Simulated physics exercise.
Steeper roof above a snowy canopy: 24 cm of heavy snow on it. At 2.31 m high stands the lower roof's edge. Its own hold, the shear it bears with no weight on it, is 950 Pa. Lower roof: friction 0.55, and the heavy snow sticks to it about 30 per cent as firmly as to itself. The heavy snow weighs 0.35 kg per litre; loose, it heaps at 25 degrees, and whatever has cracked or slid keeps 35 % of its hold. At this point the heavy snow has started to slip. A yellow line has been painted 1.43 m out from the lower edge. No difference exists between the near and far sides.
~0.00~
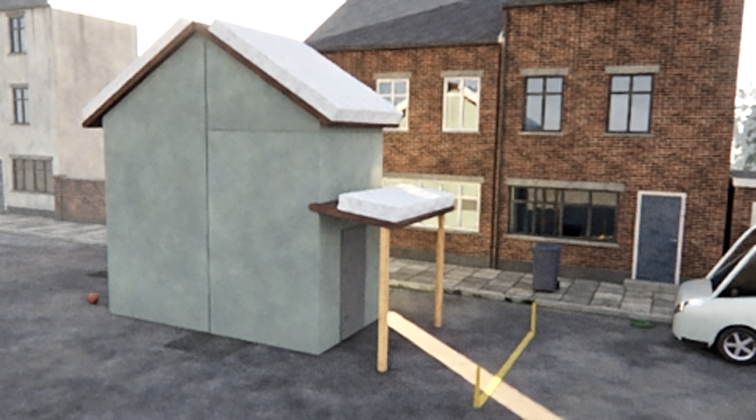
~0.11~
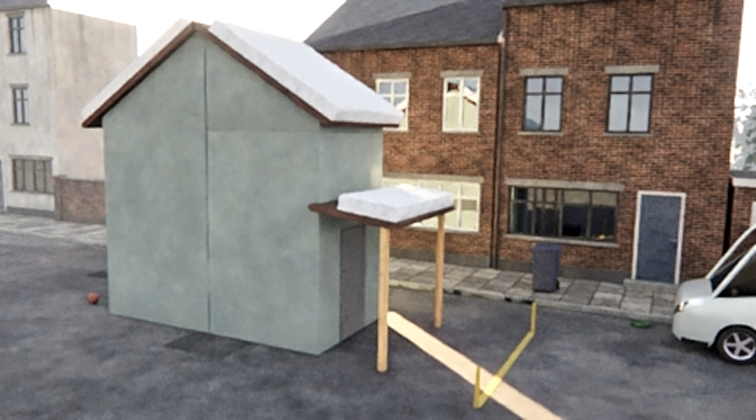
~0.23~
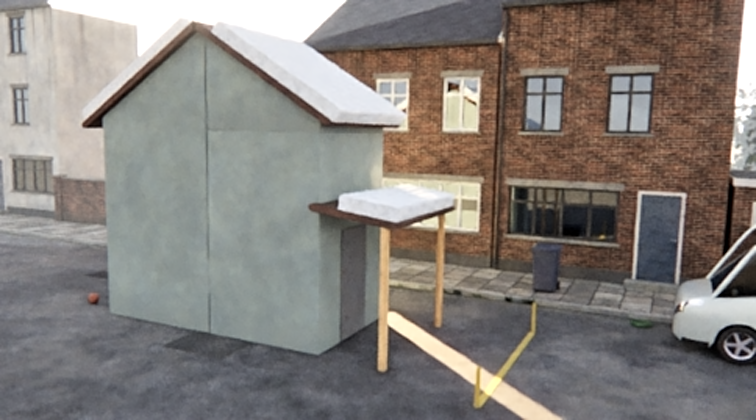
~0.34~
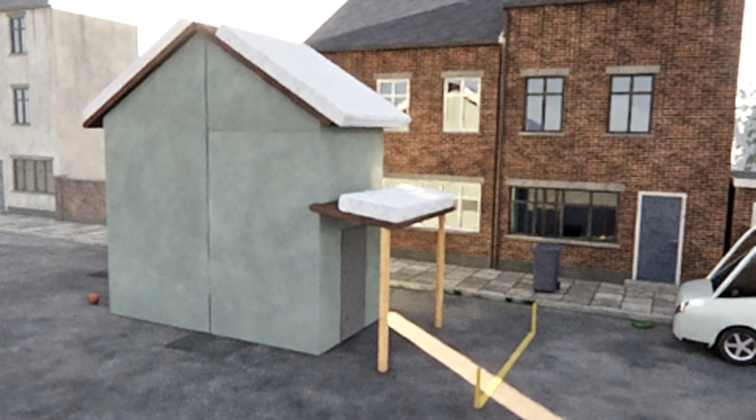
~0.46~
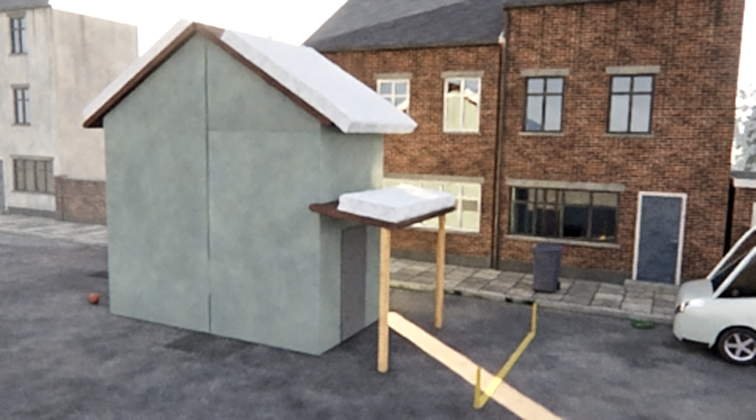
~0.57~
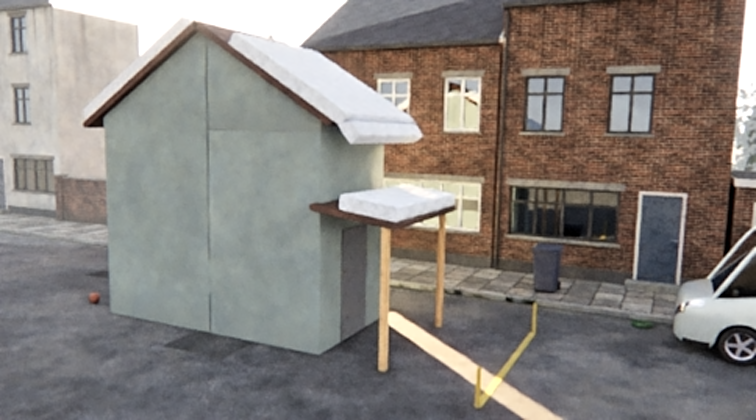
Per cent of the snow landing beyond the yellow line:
Roughly 43 %.
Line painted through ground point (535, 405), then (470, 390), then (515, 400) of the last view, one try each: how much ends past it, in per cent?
First try around 30 per cent, second around 50 per cent, third around 35 per cent.
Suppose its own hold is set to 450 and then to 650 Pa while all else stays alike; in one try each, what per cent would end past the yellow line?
45 %, then 45 %.
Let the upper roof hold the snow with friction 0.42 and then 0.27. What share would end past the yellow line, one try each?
First some 20 %, after that some 40 %.
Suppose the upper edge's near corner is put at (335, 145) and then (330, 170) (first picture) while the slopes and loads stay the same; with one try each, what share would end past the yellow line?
In that order: 35 %, 12 %.
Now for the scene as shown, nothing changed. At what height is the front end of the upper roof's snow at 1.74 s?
0.0 m, more or less.
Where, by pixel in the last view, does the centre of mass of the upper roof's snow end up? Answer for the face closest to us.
At about (518, 378).
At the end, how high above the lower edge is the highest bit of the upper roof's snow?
Height above lower edge: Approx. 0.4 m.
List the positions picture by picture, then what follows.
Leading edge of the heavy snow at (332, 109), in the first frame.
Leading edge of the heavy snow at (333, 110), its middle shifted 1.7 cm, in the second frame.
Leading edge of the heavy snow at (336, 112), its middle shifted 6.9 cm, 2 % of it past the upper edge, in one piece, in the third frame.
Leading edge of the heavy snow at (341, 116), its middle shifted 16 cm, 6 % of it past the upper edge, in one piece, in the fourth frame.
Leading edge of the heavy snow at (347, 122), its middle shifted 30 cm, 11 % of it past the upper edge, in one piece, in the fifth frame.
Leading edge of the heavy snow at (355, 128), its middle shifted 47 cm, 17 % of it past the upper edge, cracking, in the sixth frame.
After 1.11 s, none is below the lower edge and 0 % is past the line.
After 1.74 s, 62 % is below the lower edge and 0 % is past the line.
After 2.37 s, 72 % is below the lower edge and 43 % is past the line.
After 3.00 s, 72 % is below the lower edge and 43 % is past the line.
After 3.10 s, at the end, 72 % is below the lower edge and 43 % is past the line.
